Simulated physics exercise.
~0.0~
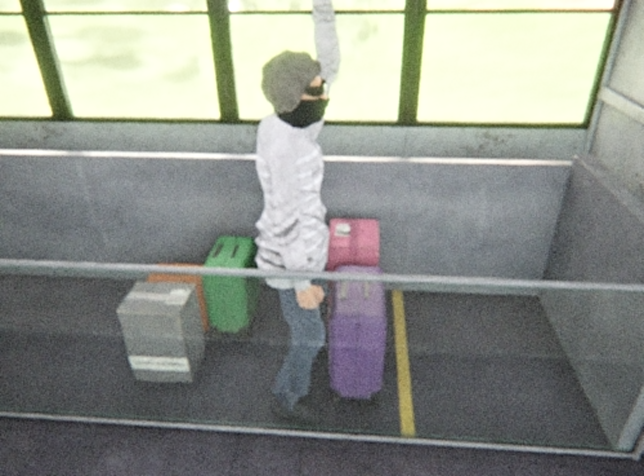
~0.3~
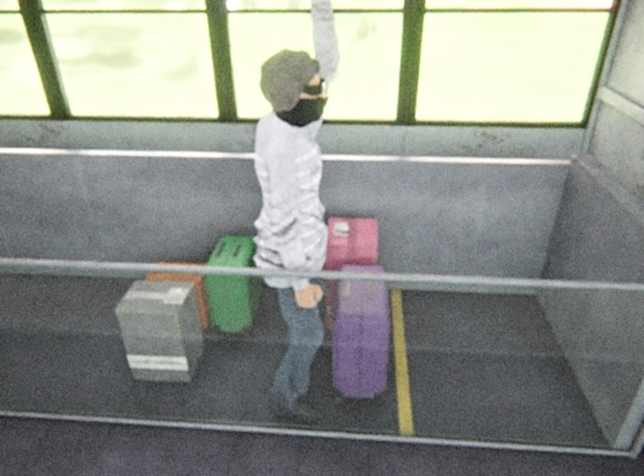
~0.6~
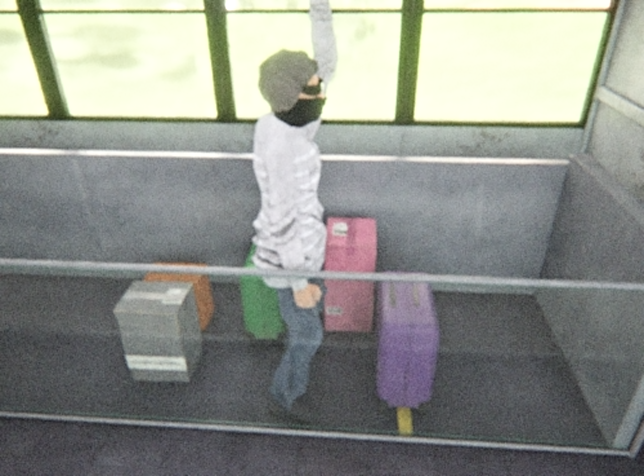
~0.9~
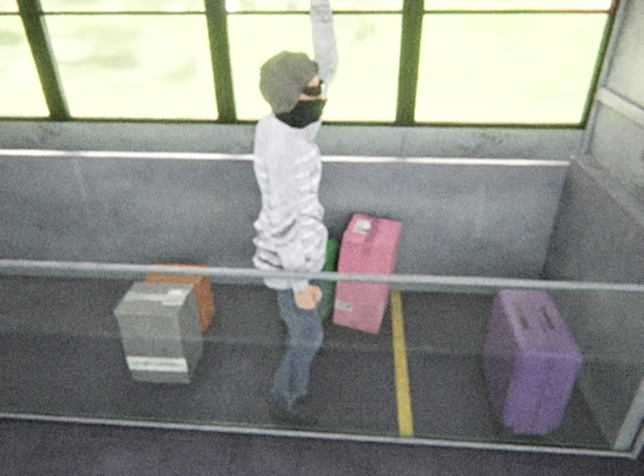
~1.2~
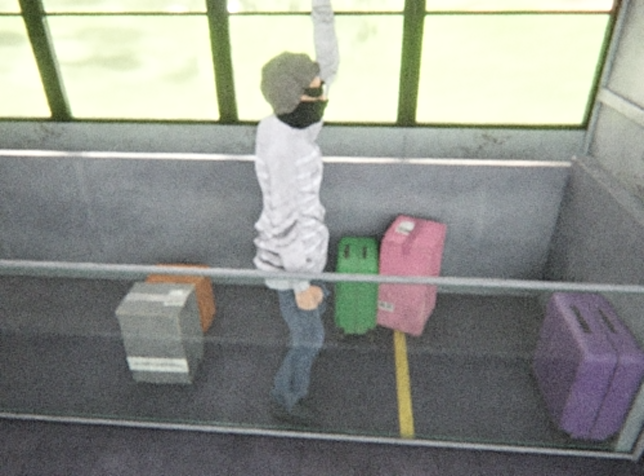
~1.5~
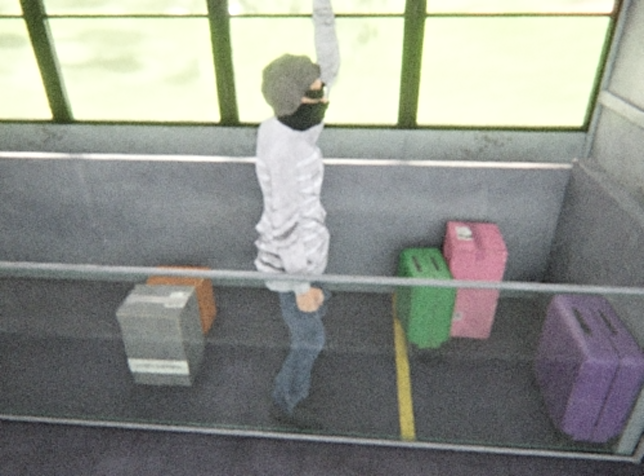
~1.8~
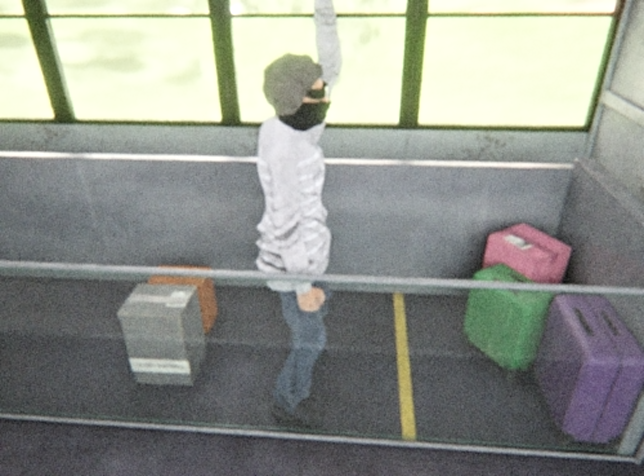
A figure in a pale long-sleeved top, jeans, grey cap and dark face covering stands among loose luggage in a grey bay, one arm raised, seen from slightly above through a clear barrier beneath bright windows. Grey and orange cases sit at left, a green case behind the figure, and pink and purple ones just right. The purple case rolls right across the yellow floor line first, stopping near the right wall. The green case passes behind the figure, and it and the pink one cross too. All three end clustered at right, while the grey and orange cases stay put.
